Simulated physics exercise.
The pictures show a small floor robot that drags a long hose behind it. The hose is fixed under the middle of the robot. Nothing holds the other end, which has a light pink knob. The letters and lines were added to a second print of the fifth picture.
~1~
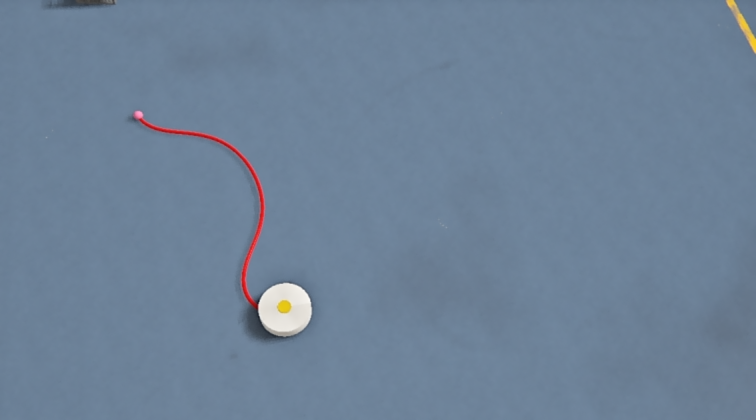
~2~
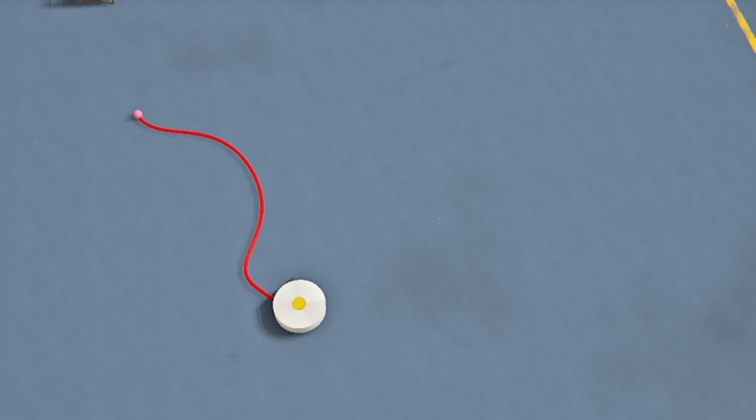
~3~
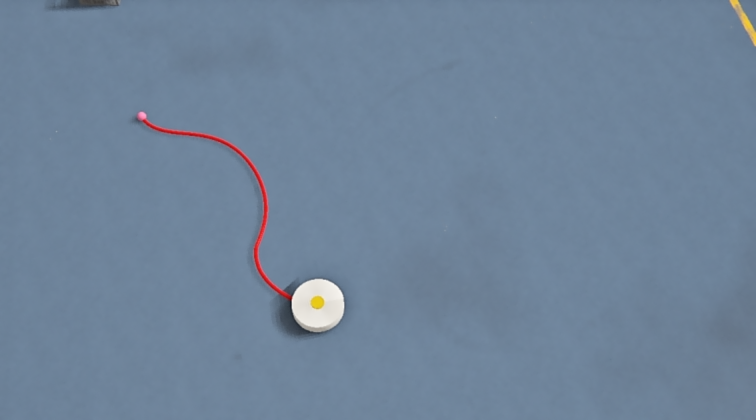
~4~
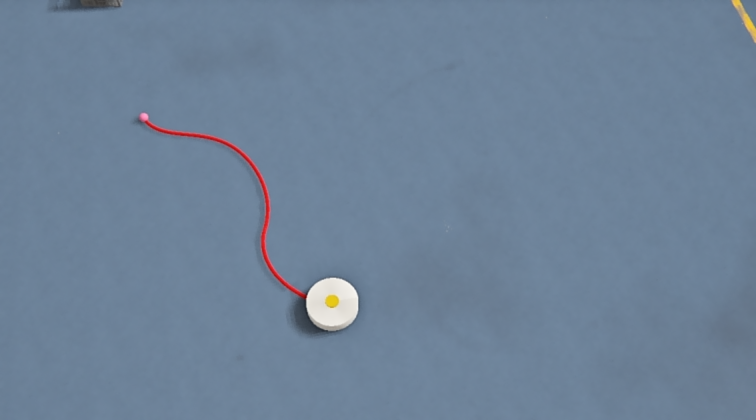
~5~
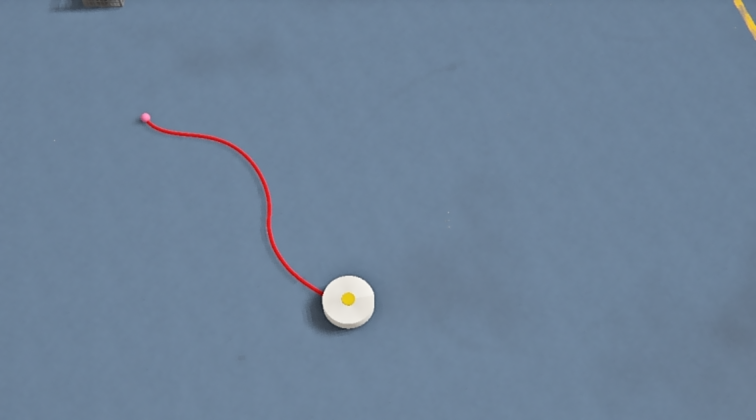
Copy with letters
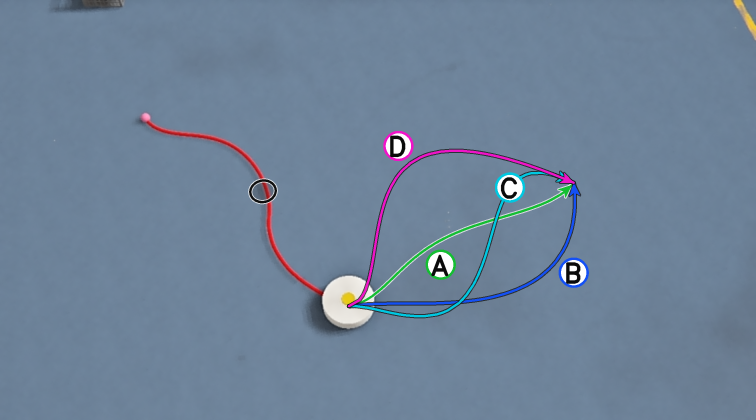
On a blue-grey floor, a round white robot with a yellow centre sits at the lower end of a curving red hose, whose pink knob lies to the upper left. The robot moves slowly and steadily to the right, drawing the hose's lower bend straighter, while the knob barely shifts.
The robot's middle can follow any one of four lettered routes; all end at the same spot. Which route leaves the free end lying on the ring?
Route B.
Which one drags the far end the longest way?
B.
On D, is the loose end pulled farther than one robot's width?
On that route, yes.
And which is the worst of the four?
That is D.
On the copy, A from (349, 306) via (455, 234) to (572, 185); B from (349, 306) via (510, 292) to (574, 183); C from (349, 306) via (484, 260) to (570, 181); D from (349, 306) via (411, 163) to (574, 183); the ring at (263, 191).
On B. First, robot (469, 298), middle of the hose (311, 227), free end (189, 141).
Then, robot (565, 246), middle of the hose (390, 241), free end (244, 177).
Finally, robot (576, 178), middle of the hose (421, 230), free end (264, 188); the free end is on the ring.
By contrast, A leaves the free end at (251, 163); C leaves the free end at (248, 177); D leaves the free end at (253, 142).
